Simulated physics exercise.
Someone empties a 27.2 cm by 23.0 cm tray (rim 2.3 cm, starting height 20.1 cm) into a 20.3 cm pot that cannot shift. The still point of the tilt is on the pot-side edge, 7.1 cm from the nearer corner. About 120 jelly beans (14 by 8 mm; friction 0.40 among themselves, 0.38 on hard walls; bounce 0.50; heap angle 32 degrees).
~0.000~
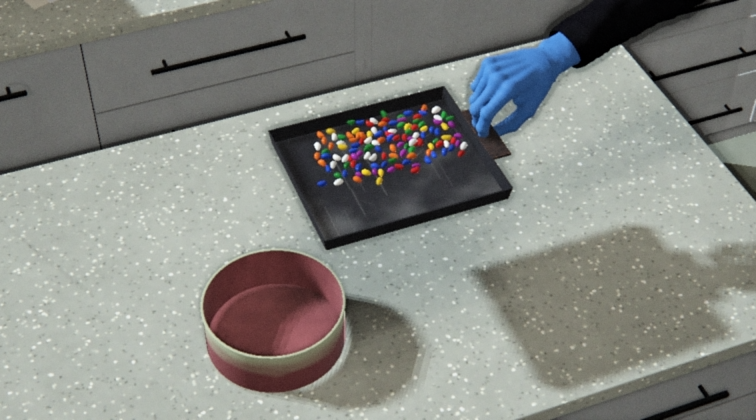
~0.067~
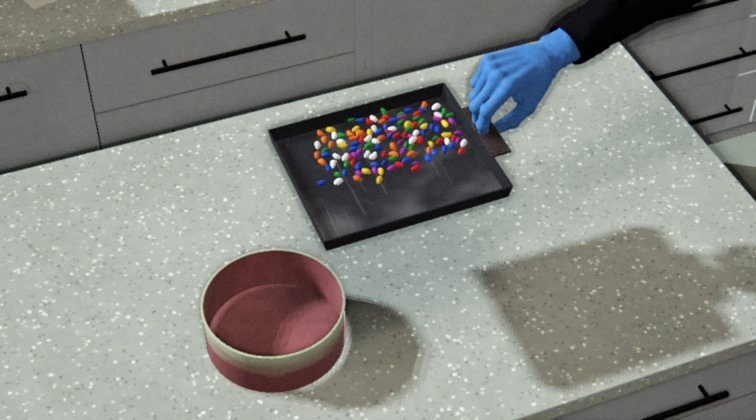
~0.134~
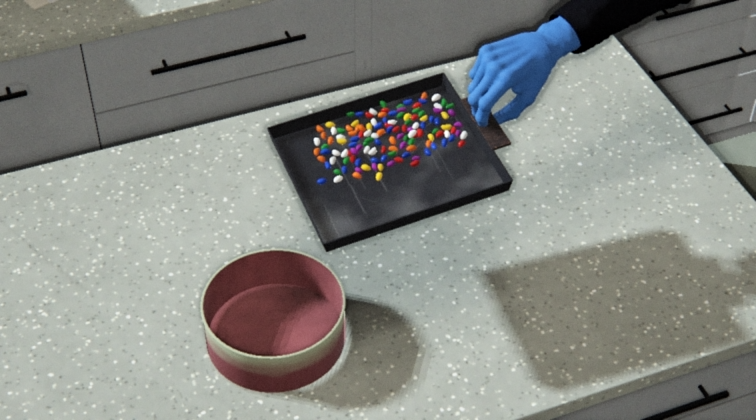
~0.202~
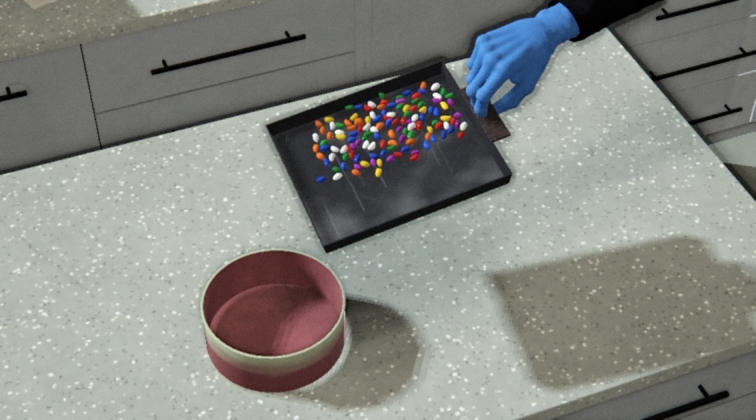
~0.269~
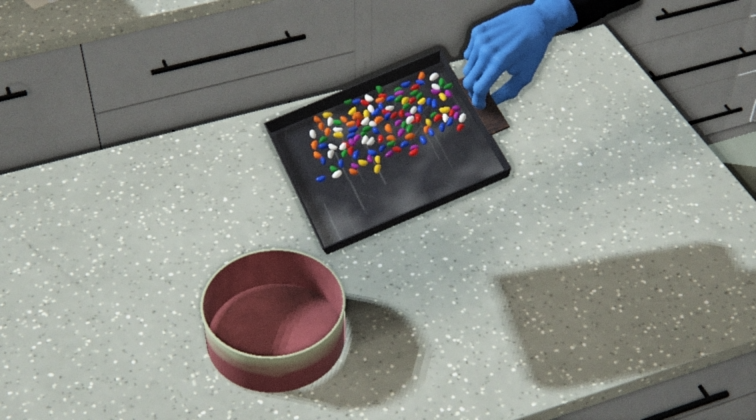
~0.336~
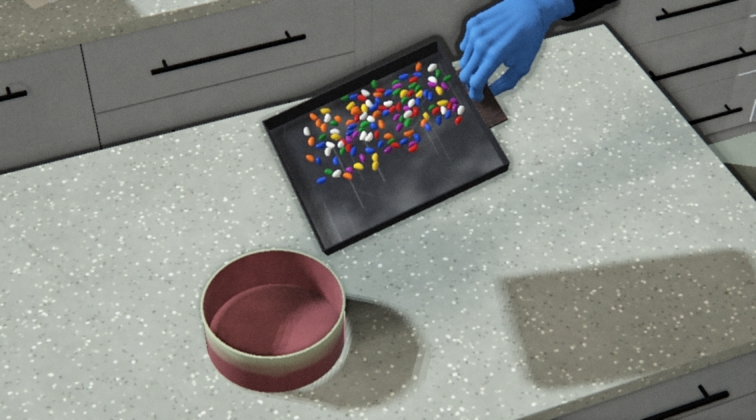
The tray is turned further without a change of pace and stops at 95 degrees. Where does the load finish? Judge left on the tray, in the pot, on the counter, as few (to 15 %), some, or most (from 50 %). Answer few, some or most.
Left on the tray: Few; in the pot: Most; on the counter: Few.
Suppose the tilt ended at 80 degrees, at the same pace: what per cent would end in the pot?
It would be near 70 per cent.
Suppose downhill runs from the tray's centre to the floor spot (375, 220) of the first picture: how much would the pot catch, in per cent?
About 60 per cent.
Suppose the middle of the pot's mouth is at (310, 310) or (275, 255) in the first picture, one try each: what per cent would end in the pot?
About 100 and 15 per cent.
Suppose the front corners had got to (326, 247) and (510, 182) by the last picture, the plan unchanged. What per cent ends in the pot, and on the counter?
Pot 55, counter 45.
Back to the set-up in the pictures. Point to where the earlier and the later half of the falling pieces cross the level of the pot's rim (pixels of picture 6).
At about (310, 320), then at (310, 310).
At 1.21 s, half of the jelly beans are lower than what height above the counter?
About 18 cm.
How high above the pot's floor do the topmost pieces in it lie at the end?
Roughly 1.5 cm.
Then, at 0.86 s, tilt 55 degrees; the tray holds 95 %, the pot 0 %.
After 1.21 s, tilt 79 degrees; the tray holds 65 %, the pot 35 %.
Then, at 1.65 s, tilt 95 degrees; the tray holds 20 %, the pot 70 %.
At rest (2.5 s), tray 5 %, pot 90 %, counter 0 %.
